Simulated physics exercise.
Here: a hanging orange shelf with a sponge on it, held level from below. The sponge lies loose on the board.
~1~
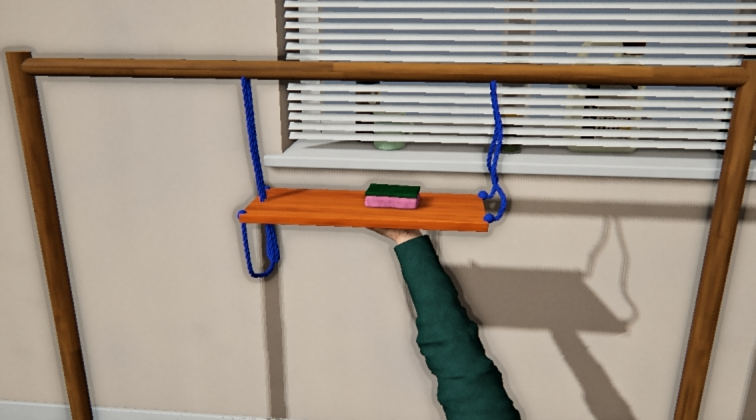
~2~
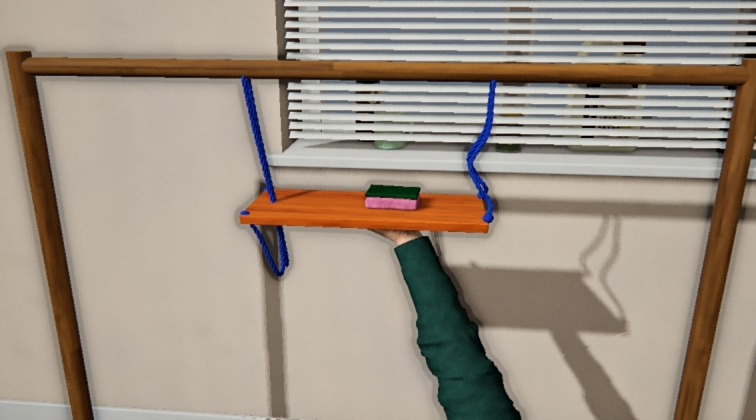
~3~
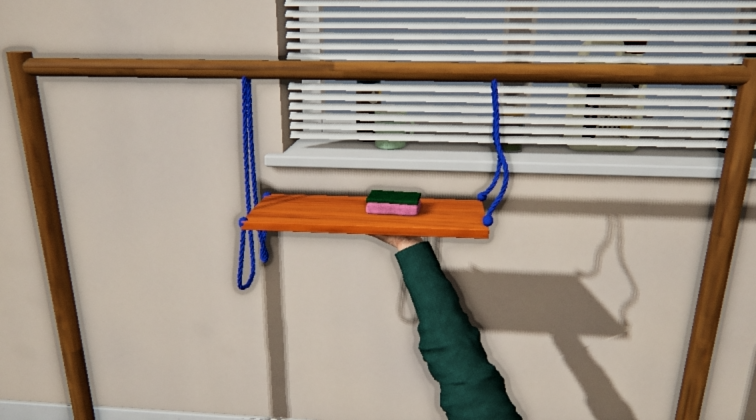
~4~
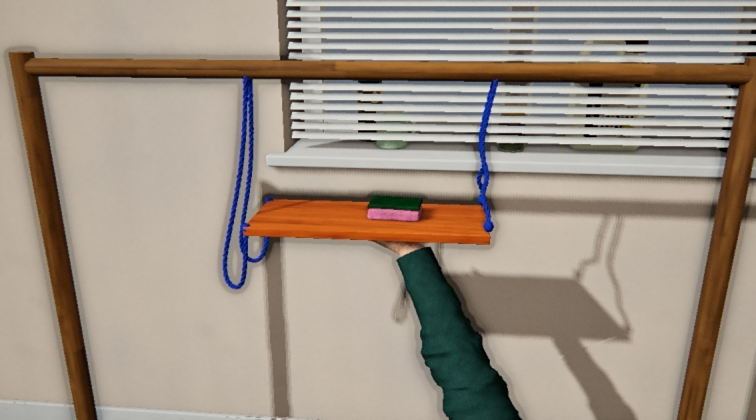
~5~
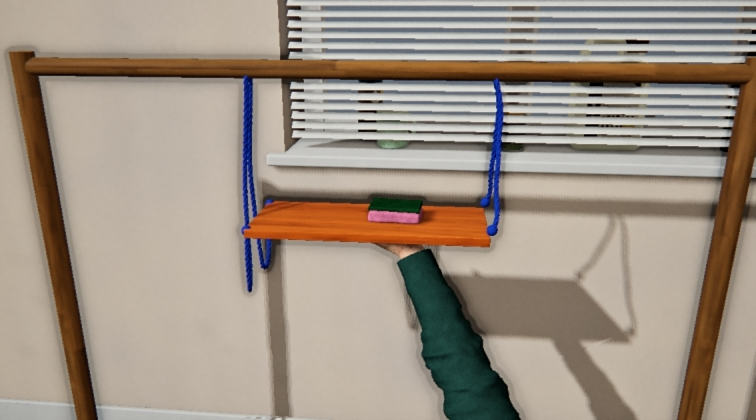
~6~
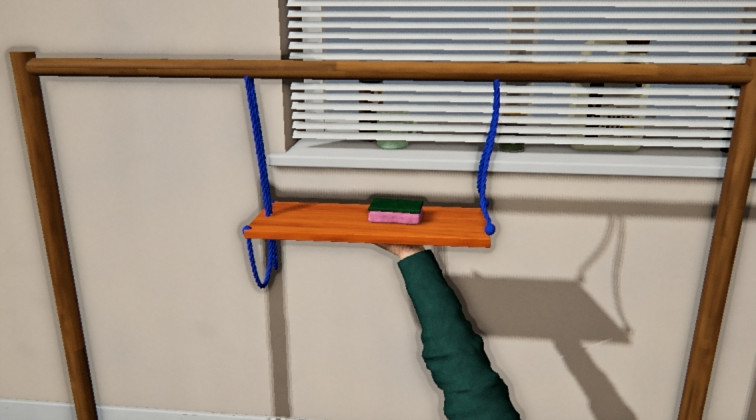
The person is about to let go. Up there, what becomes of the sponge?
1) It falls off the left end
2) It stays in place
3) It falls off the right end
1.
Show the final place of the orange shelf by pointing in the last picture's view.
It comes to rest at (389, 292).
Then, 0.80 s on from there, board tipped 32° down to the left; sponge on the floor.
Then, 1.44 s on from there, board tipped 40° down to the left; sponge on the floor.
In the end, board tipped 40° down to the left; sponge on the floor. The sponge slides off to the left.
